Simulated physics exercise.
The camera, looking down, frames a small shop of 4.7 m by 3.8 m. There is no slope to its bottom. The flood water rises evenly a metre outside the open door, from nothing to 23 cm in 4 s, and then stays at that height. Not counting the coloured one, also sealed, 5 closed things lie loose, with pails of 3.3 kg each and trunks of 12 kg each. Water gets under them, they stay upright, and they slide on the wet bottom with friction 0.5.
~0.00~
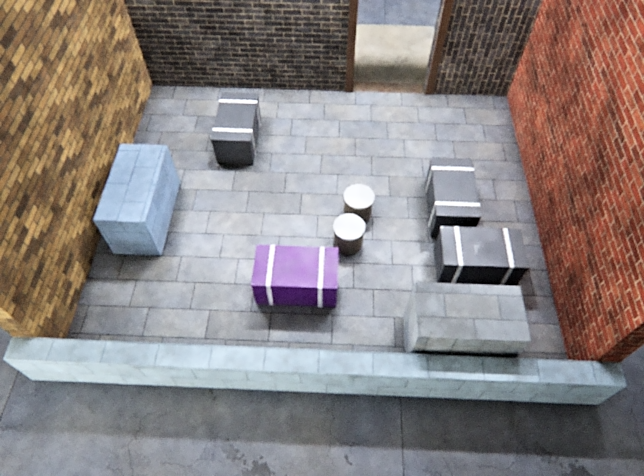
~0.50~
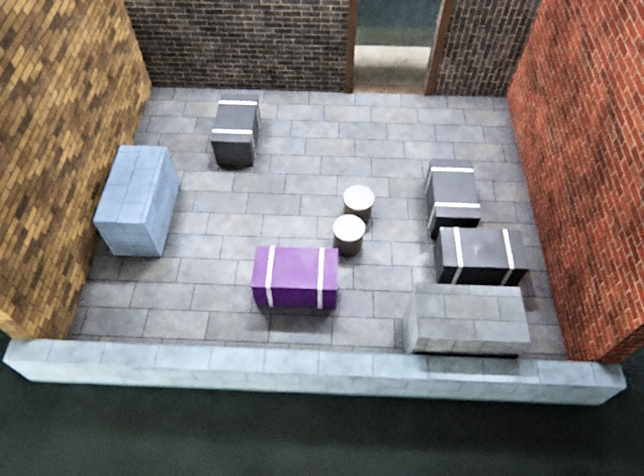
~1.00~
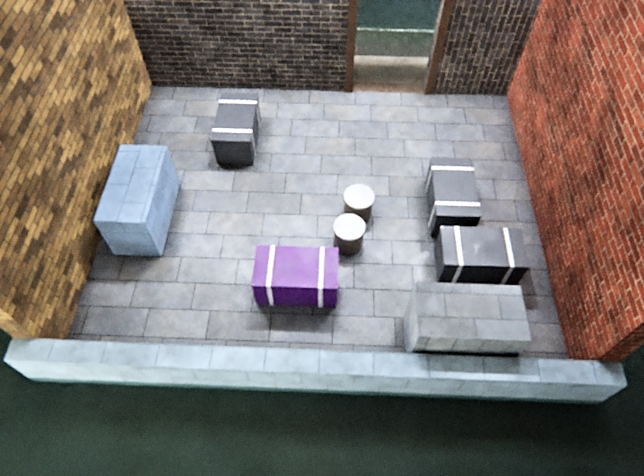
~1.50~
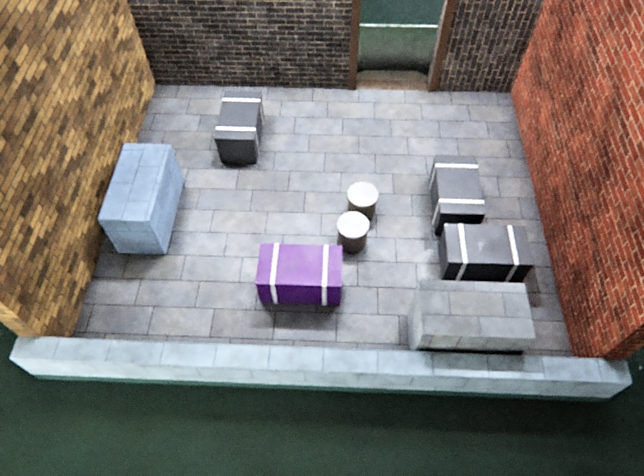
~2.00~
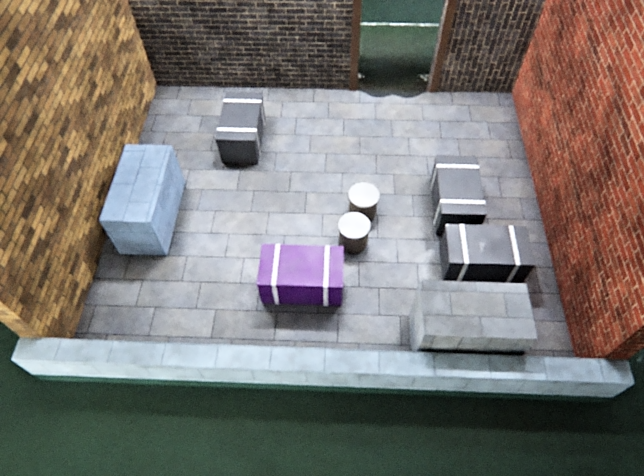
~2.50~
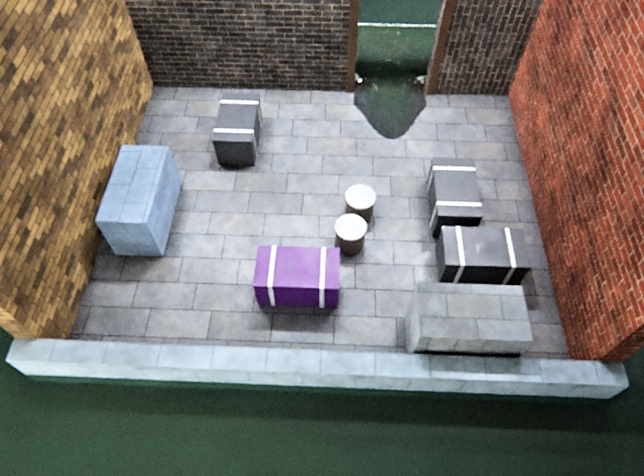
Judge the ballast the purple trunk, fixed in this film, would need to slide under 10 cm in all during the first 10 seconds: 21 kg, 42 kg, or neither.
Just the heavier choice passes.
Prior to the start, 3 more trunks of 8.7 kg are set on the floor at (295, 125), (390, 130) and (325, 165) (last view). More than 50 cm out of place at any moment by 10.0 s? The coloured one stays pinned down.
Spot one stays inside, spot two crosses the limit, spot three crosses the limit.
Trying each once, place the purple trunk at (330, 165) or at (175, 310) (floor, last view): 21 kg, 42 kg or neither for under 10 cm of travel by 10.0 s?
Taking the two spots in turn, only the heavier keeps it, then only the heavier keeps it.
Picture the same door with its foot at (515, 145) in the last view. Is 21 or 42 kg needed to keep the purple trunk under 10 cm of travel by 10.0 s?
If so, even the lighter mass works.
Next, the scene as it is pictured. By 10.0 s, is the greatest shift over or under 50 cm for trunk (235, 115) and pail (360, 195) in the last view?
Object 1: Not surpassed, object 2: Surpassed.
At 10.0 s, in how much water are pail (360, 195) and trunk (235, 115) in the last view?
First roughly 10 cm, second roughly 3 cm.
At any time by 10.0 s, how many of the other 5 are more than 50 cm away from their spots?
3 in all.
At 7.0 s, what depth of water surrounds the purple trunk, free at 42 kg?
Close to 4 cm deep.
After 3.5 s the purple trunk would be 0 cm from its start with 21 kg and 0 cm from its start with 42 kg; 0 cm of water round it then.
After 4.5 s the purple trunk would be 0 cm from its start with 21 kg and 0 cm from its start with 42 kg; 0 cm of water round it then.
After 7.0 s the purple trunk would be 5 cm from its start with 21 kg and 0 cm from its start with 42 kg; 4 cm of water round it then.
After 10.0 s the purple trunk would be 101 cm from its start with 21 kg and 0 cm from its start with 42 kg; 8 cm of water round it then.
